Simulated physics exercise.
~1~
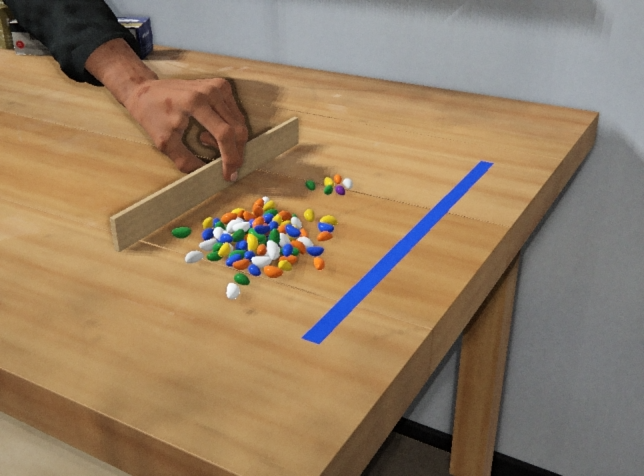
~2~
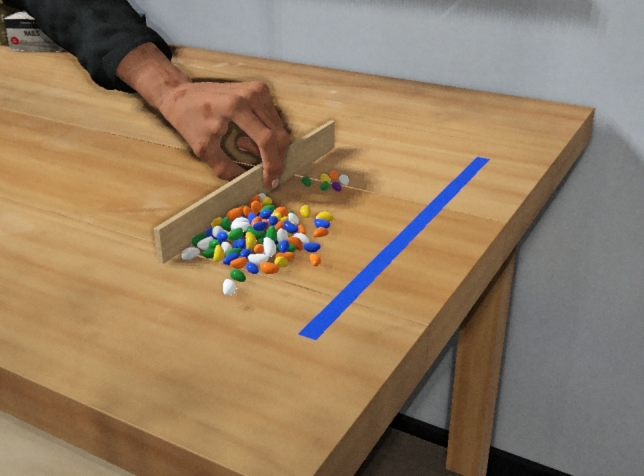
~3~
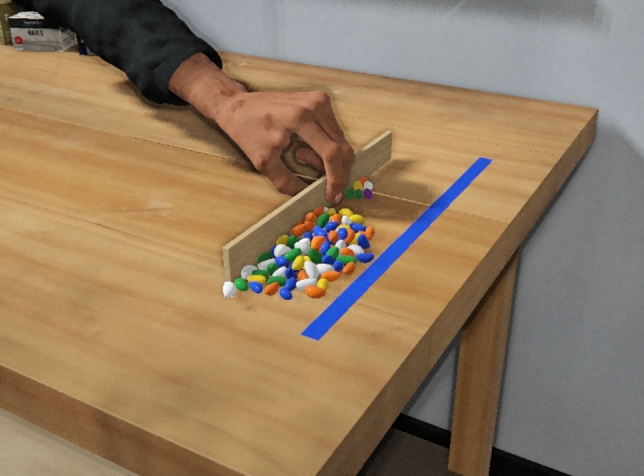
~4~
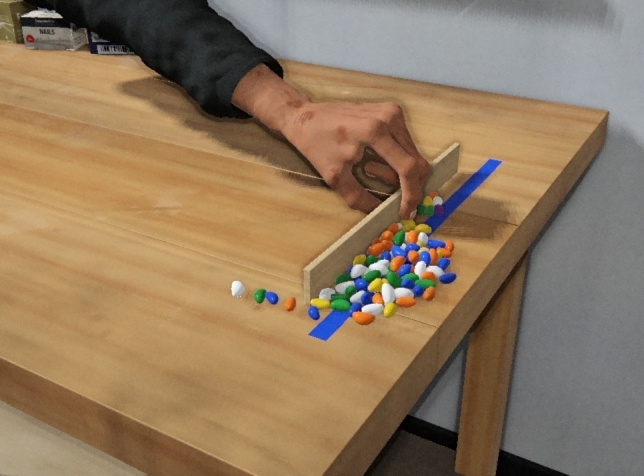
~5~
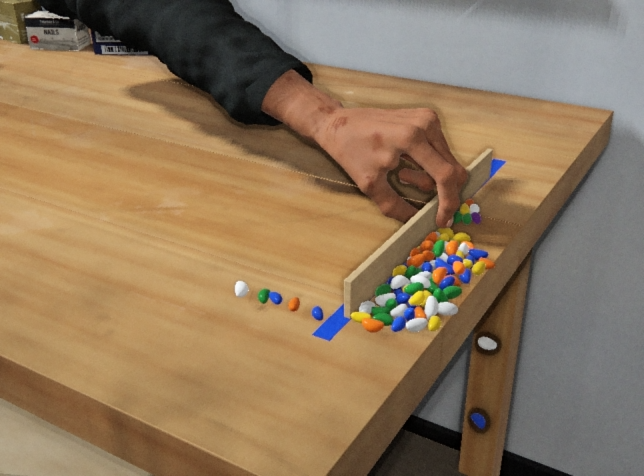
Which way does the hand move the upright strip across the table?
The hand moves the strip to the right, towards the blue tape.
